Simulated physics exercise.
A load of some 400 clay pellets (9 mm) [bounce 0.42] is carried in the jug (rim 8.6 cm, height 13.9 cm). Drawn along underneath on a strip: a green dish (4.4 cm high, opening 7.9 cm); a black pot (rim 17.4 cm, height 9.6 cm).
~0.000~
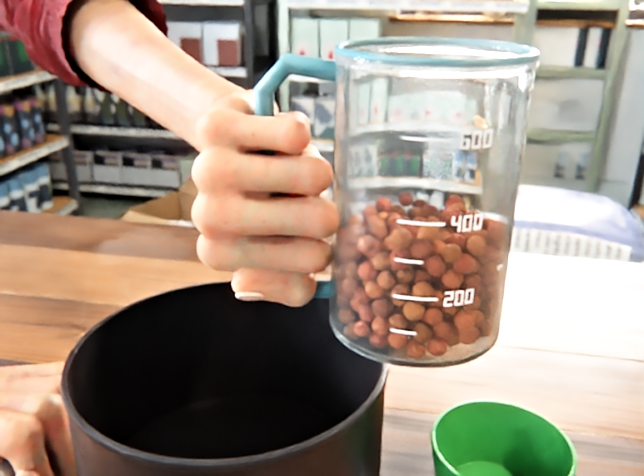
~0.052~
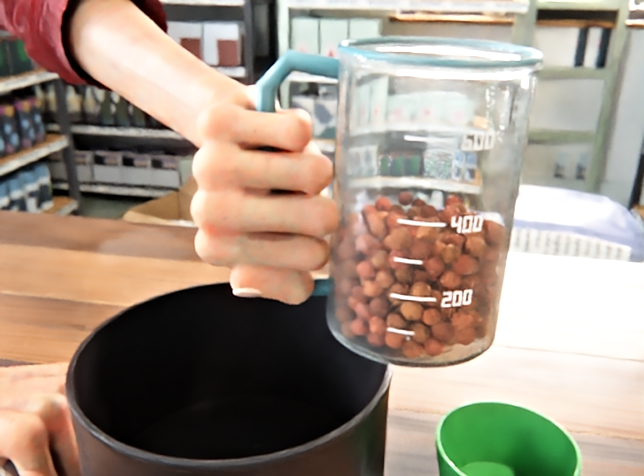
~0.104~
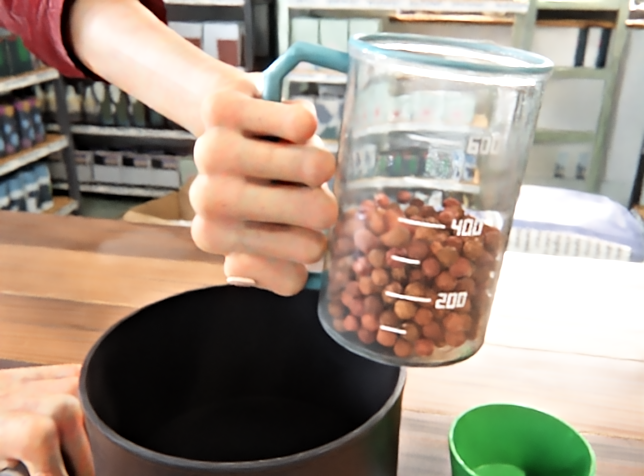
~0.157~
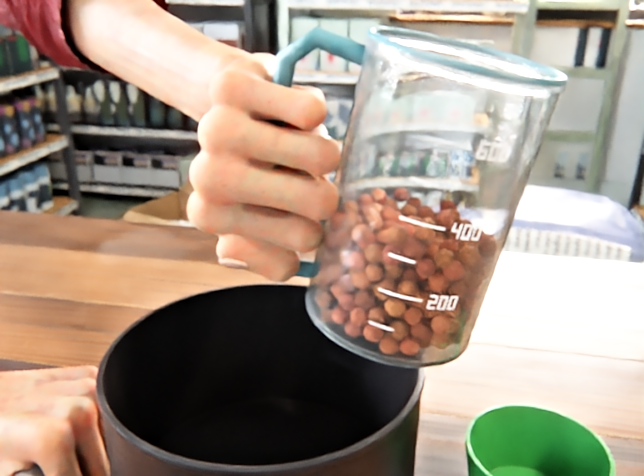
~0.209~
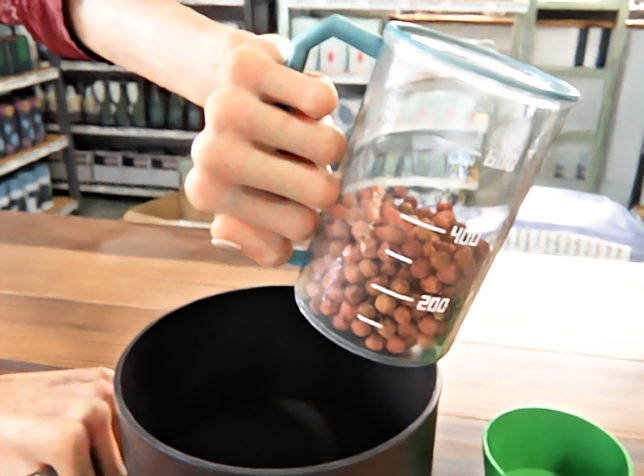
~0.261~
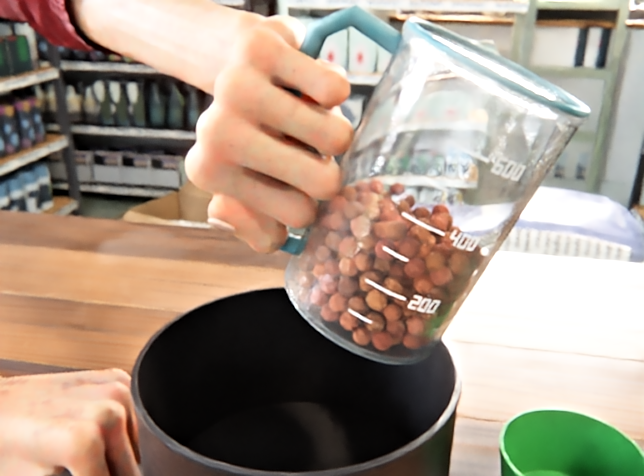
Measuring jug of reddish-brown clay pellets tilting to the right in a hand while a black pot and green dish slide right.
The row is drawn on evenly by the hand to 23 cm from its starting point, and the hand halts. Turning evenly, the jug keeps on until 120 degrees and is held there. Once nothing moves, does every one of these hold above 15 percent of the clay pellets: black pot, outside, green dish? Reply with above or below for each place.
Black pot: Above, outside: Below, green dish: Below.
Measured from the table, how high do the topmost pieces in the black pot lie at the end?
Roughly 3.0 cm.
After 0.69 s, tilt 75 degrees; jug 100 %; middle of all pieces on or above the table near (353, 218).
After 1.05 s, tilt 117 degrees; jug 95 %; middle of all pieces on or above the table near (388, 216).
Then, at 1.37 s, tilt 120 degrees; black pot 70 %, jug 30 %; middle of all pieces on or above the table near (565, 425).
After 1.69 s, tilt 120 degrees; black pot 100 %.
By 2.3 s all is still; green dish 0 %, black pot 100 %, jug 0 %, outside 0 %.
